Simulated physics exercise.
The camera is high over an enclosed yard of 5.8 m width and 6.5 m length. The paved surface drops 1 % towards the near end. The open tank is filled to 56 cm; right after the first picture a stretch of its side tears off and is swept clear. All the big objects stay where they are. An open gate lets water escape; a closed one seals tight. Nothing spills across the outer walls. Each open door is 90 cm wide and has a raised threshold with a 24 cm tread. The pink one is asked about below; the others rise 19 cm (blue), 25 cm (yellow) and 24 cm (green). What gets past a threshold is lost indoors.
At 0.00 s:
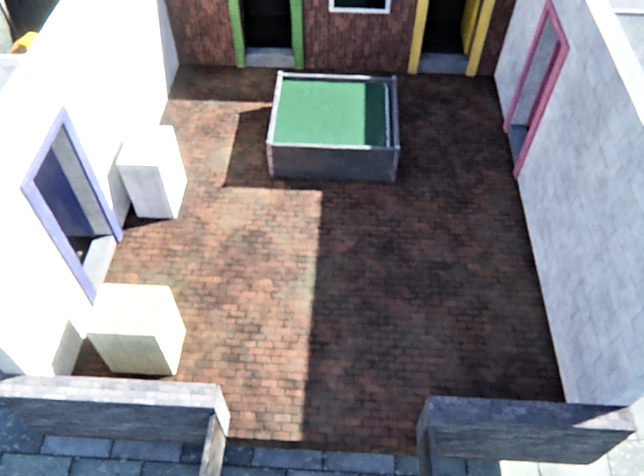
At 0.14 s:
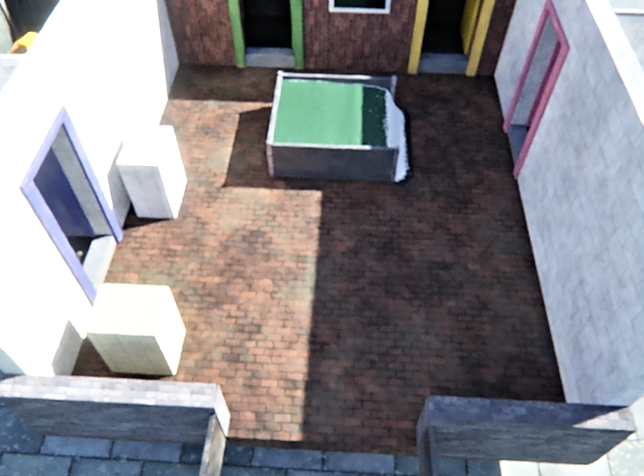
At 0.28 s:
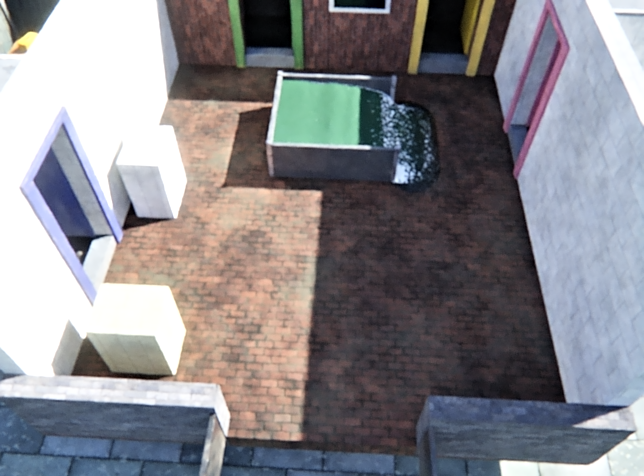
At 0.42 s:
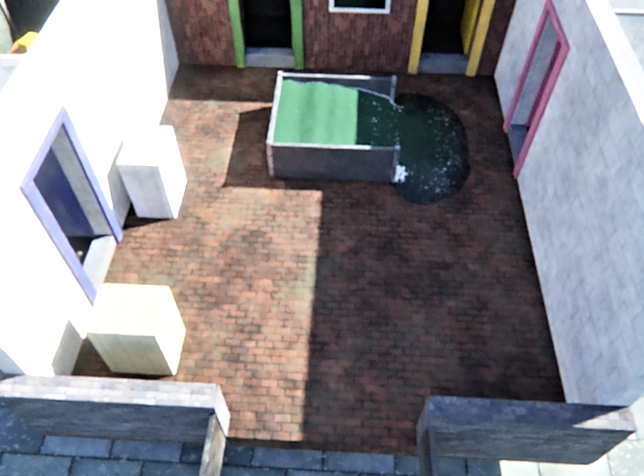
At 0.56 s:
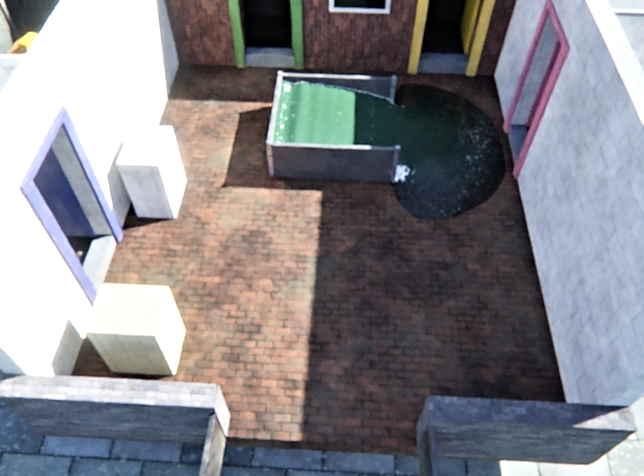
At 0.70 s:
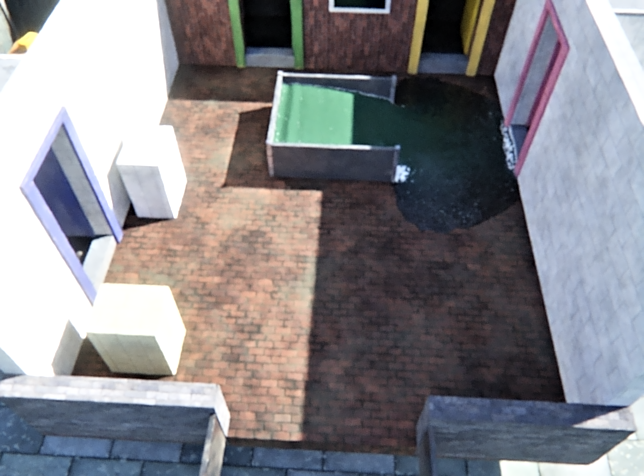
The clip shows a walled brick yard with an open tank of green water; the tank's right side gives way, and water pours out, spreading across the paving in a widening dark pool that reaches the pink door on the right.
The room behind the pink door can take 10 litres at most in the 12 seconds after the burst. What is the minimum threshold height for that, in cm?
Close to 30 cm is just enough.
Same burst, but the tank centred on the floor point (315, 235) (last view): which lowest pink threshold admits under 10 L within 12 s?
Some 10.5 cm.
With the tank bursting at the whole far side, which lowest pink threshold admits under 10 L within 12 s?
Then roughly 7.0 cm.
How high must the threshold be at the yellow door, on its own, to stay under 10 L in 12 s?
Roughly 13.5 cm at yellow.
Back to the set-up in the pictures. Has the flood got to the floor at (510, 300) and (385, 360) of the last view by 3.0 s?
In that order: Under water, dry.
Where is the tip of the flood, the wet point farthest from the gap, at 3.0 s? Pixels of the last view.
At about (572, 433).
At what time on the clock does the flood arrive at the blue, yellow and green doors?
Arrival: Blue 7.0 s, yellow 1.1 s, green 3.4 s.
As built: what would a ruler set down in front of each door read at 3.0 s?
In cm: Pink 19, blue 0, yellow 16, green 0.
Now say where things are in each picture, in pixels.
In the first picture, still water, 56 cm deep, in the open tank at (335, 113); the pink door at (530, 101) is dry.
In the second picture, the gap is at (391, 134), the front 0.2 m out at (407, 177); the back of the open tank holds 56 cm.
In the third picture, the front is at (434, 175), 0.7 m from the gap at (390, 136); 1.1 m2 of floor is wet, 56 cm left at the back.
In the fourth picture, the front is at (464, 171), 1.1 m from the gap at (390, 136); 2.2 m2 of floor is wet, 56 cm left at the back.
In the fifth picture, the front is at (498, 146), 1.7 m from the gap at (390, 136); 3.7 m2 of floor is wet, 49 cm left at the back.
In the sixth picture, the gap is at (390, 137), the front 1.9 m out at (518, 190); the back of the open tank holds 47 cm; water is at the pink door at (530, 101).
After 1.4 s water covers 20 % of the floor, deepest (34 cm) near (510, 151); 34 cm at the pink door, 32 litres in over its 19 cm threshold.
After 3.0 s water covers 35 % of the floor, deepest (24 cm) near (572, 433); 19 cm at the pink door, 100 litres in over its 19 cm threshold.
After 12.0 s water covers 90 % of the floor, deepest (8 cm) near (187, 412); 2 cm at the pink door, 102 litres in over its 19 cm threshold.
At the pink door as built, the water arrived by 0.7 s and peaked near 34 cm at 1.4 s.
Run again over the same 12 s with other heights there, 47 litres in over 24 cm, 3 litres over 32.5 cm. The limit of 10 litres is kept from about 30 cm up.
